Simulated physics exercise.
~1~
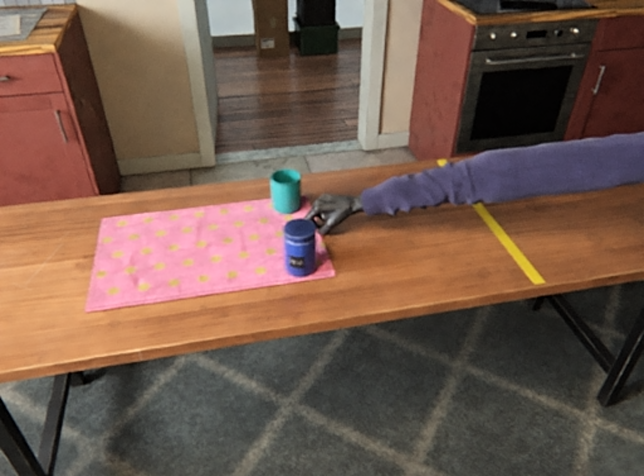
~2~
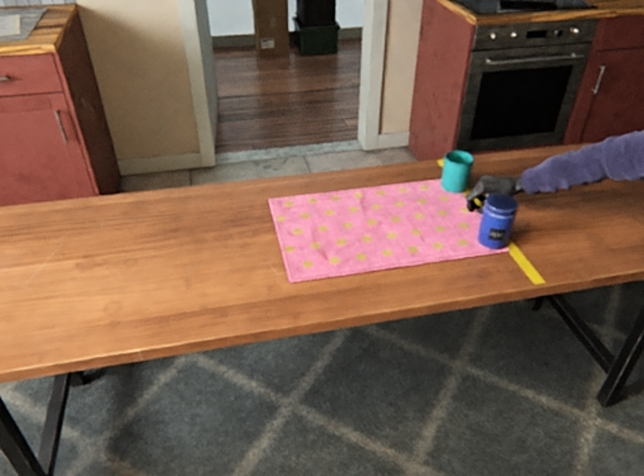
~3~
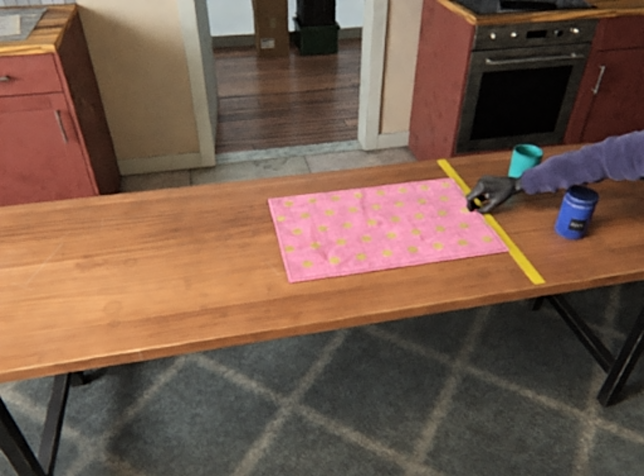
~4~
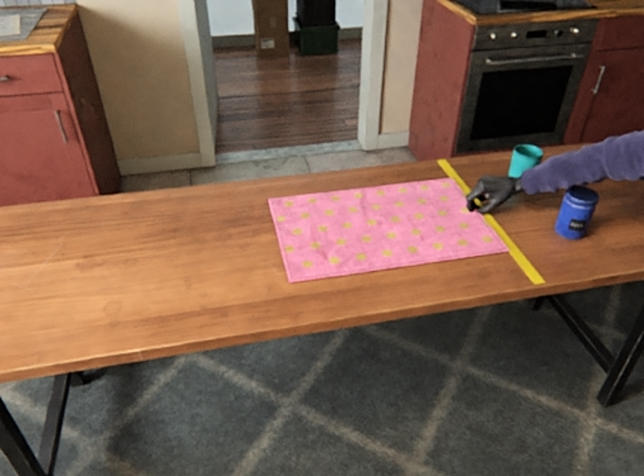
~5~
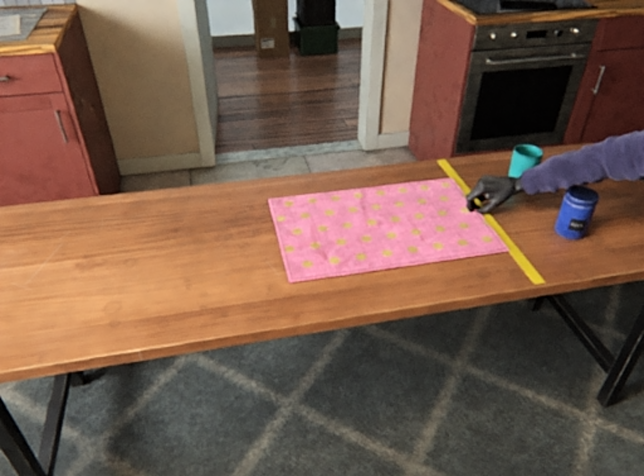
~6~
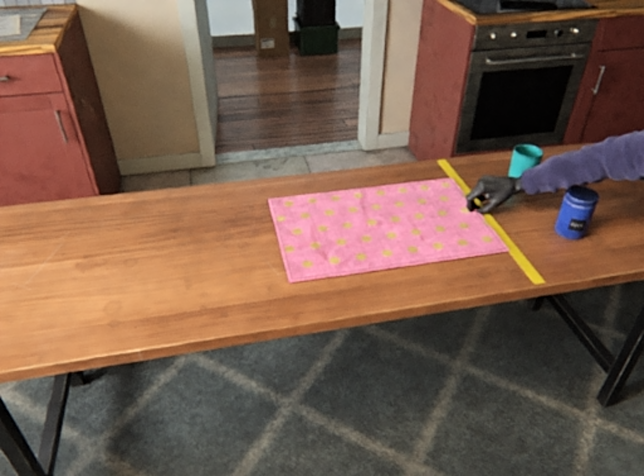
In this clip, a gloved hand pulls a pink table runner carrying a blue jar and a turquoise mug rightward across a wooden table. The cloth stops at the yellow tape, while both items continue off its front and come to rest beyond the tape, the jar still upright.
